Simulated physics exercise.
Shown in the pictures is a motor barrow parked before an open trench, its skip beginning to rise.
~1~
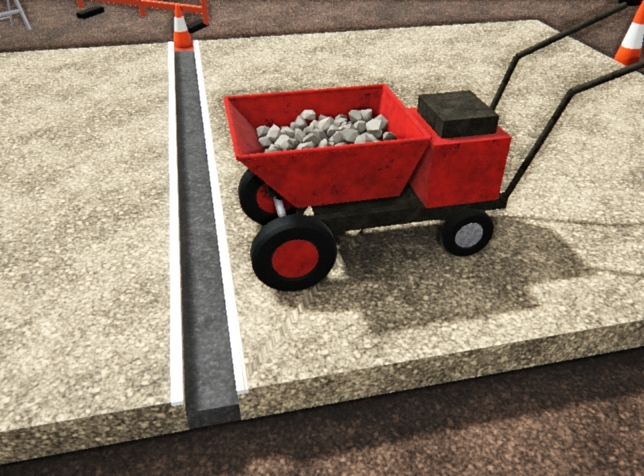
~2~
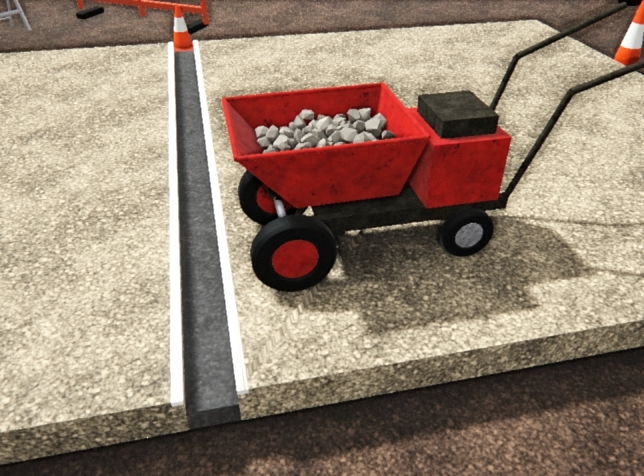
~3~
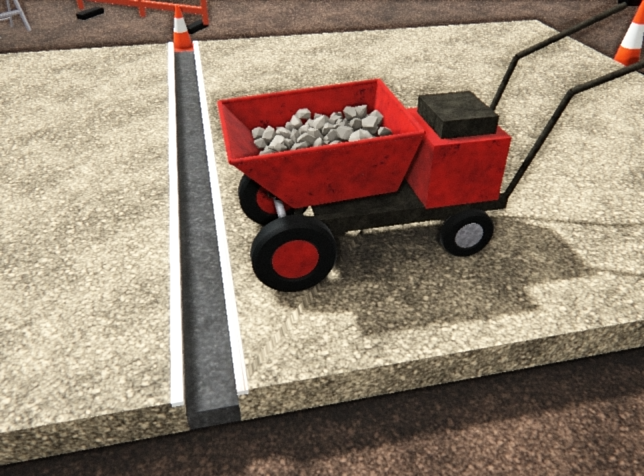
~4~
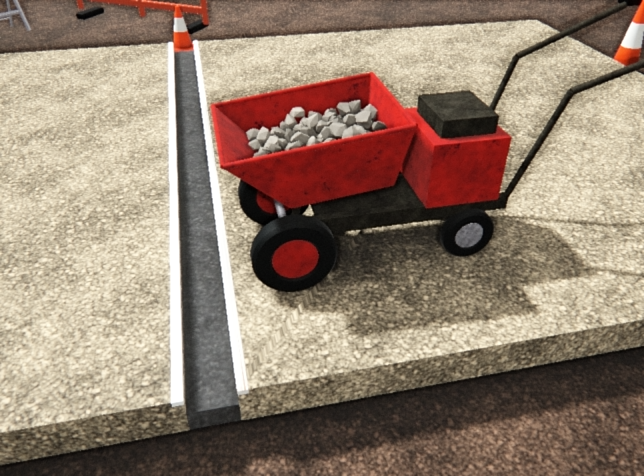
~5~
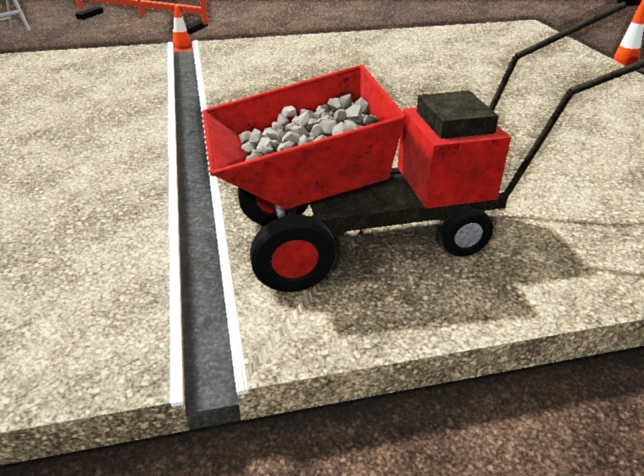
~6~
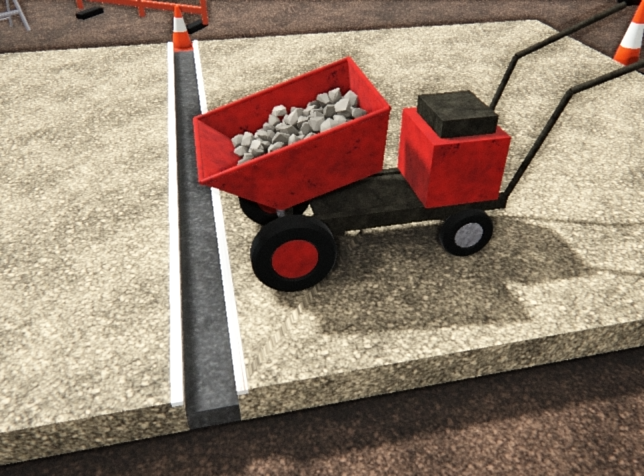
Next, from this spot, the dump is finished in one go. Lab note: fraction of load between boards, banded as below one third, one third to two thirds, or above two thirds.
From what I can see, the trench share stays below a third.
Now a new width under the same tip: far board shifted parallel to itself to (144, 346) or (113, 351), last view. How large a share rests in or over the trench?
The share would be 30 % first and 70 % second.
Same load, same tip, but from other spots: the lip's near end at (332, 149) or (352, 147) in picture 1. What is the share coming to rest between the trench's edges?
Roughly 50 per cent first, then roughly 40 per cent.
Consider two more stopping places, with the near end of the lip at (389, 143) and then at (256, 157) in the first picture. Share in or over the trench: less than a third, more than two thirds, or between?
Under a third; less than a third.
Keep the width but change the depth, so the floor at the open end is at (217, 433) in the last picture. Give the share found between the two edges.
It lands somewhere near 0 percent.
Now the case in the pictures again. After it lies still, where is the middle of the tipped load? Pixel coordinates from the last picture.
About (120, 272).
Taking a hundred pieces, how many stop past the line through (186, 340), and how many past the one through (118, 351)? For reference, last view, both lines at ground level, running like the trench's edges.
Estimate, first then second: 70 %, 40 %.
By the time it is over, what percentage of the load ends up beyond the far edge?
I'd say around 65 per cent of the load.
Just after the last frame, skip tipped steeply; every one in the skip.
A moment on, skip tipped right over; the larger part in the skip; about a tenth beyond it; just a few falling.
Further on, skip tipped right over; roughly a third in the skip; roughly two thirds beyond it.
When it is over, skip tipped right over; roughly a third in the skip; just a few in or heaped over the trench; roughly two thirds beyond it.
